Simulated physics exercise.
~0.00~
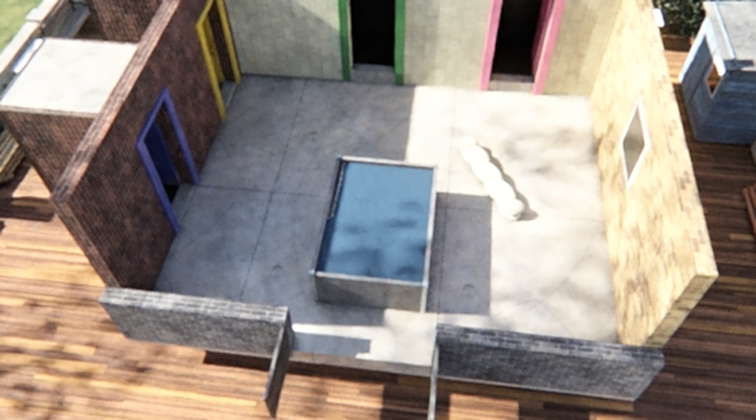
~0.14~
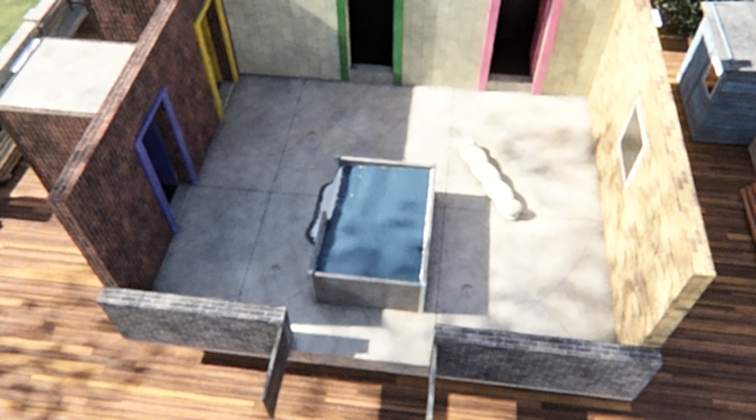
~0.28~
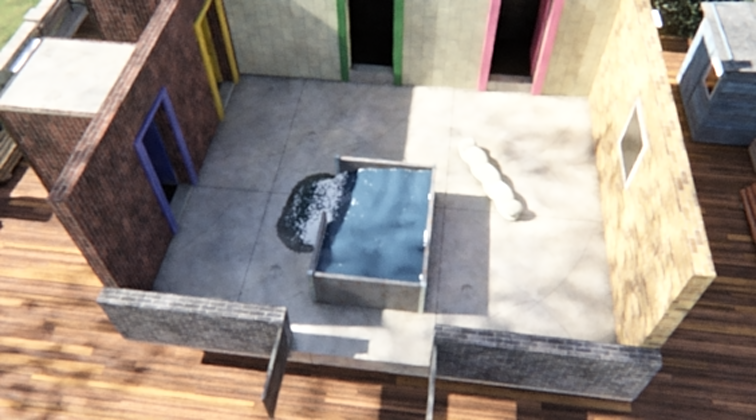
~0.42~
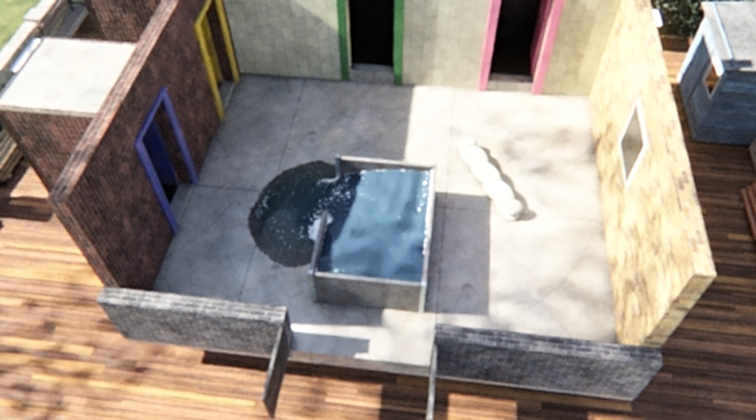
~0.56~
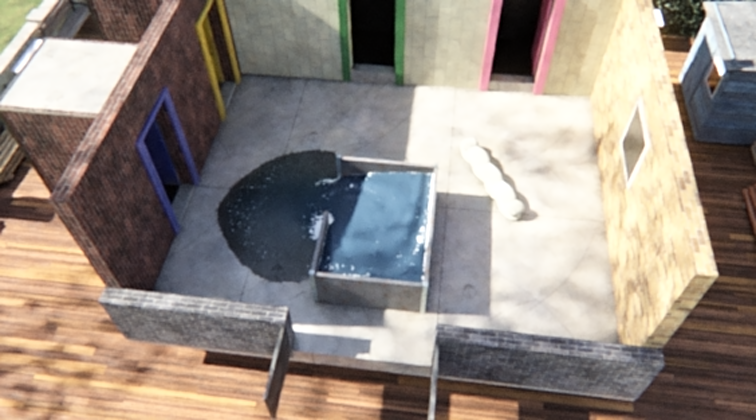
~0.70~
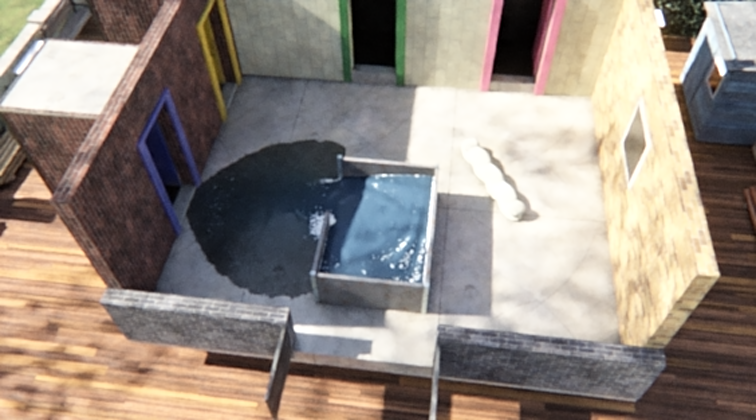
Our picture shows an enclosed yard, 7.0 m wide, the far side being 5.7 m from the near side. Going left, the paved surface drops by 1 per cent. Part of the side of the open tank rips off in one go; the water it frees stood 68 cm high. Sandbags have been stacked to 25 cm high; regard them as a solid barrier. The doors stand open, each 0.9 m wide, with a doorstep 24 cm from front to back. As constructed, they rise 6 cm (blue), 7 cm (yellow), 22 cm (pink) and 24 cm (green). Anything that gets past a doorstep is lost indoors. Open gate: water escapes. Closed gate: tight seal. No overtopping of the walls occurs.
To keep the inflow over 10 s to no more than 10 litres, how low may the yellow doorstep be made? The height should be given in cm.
No lower than about 18 cm.
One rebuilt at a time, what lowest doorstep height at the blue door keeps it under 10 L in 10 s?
At blue, about 31 cm.
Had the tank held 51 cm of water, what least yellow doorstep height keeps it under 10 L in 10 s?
You'd need a step of close to 13.0 cm.
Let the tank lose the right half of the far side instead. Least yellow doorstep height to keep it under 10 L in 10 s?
Some 17 cm.
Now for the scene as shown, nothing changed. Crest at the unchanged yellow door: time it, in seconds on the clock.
Roughly 3.0 s.
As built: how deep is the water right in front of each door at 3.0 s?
Depths in cm: Blue 23, yellow 17, pink 0, green 2.
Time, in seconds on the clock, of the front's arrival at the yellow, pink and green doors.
Yellow 1.6 s, pink 4.5 s, green 3.0 s.
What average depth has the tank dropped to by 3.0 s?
It averages near 25 cm.
After 1.4 s water covers 25 % of the floor, deepest (34 cm) near (202, 176); it has not reached the yellow door.
After 3.0 s water covers 35 % of the floor, deepest (28 cm) near (242, 77); 17 cm at the yellow door, 29 litres in over its 7 cm doorstep.
After 10.0 s water covers 90 % of the floor, deepest (10 cm) near (227, 113); 9 cm at the yellow door, 144 litres in over its 7 cm doorstep.
At the yellow door as built, the water arrived by 1.6 s and peaked near 17 cm at 3.0 s.
Run again over the same 10 s with other heights there, 27 litres in over 14.5 cm, 6 litres over 20 cm. The limit of 10 litres is kept from about 18 cm up.
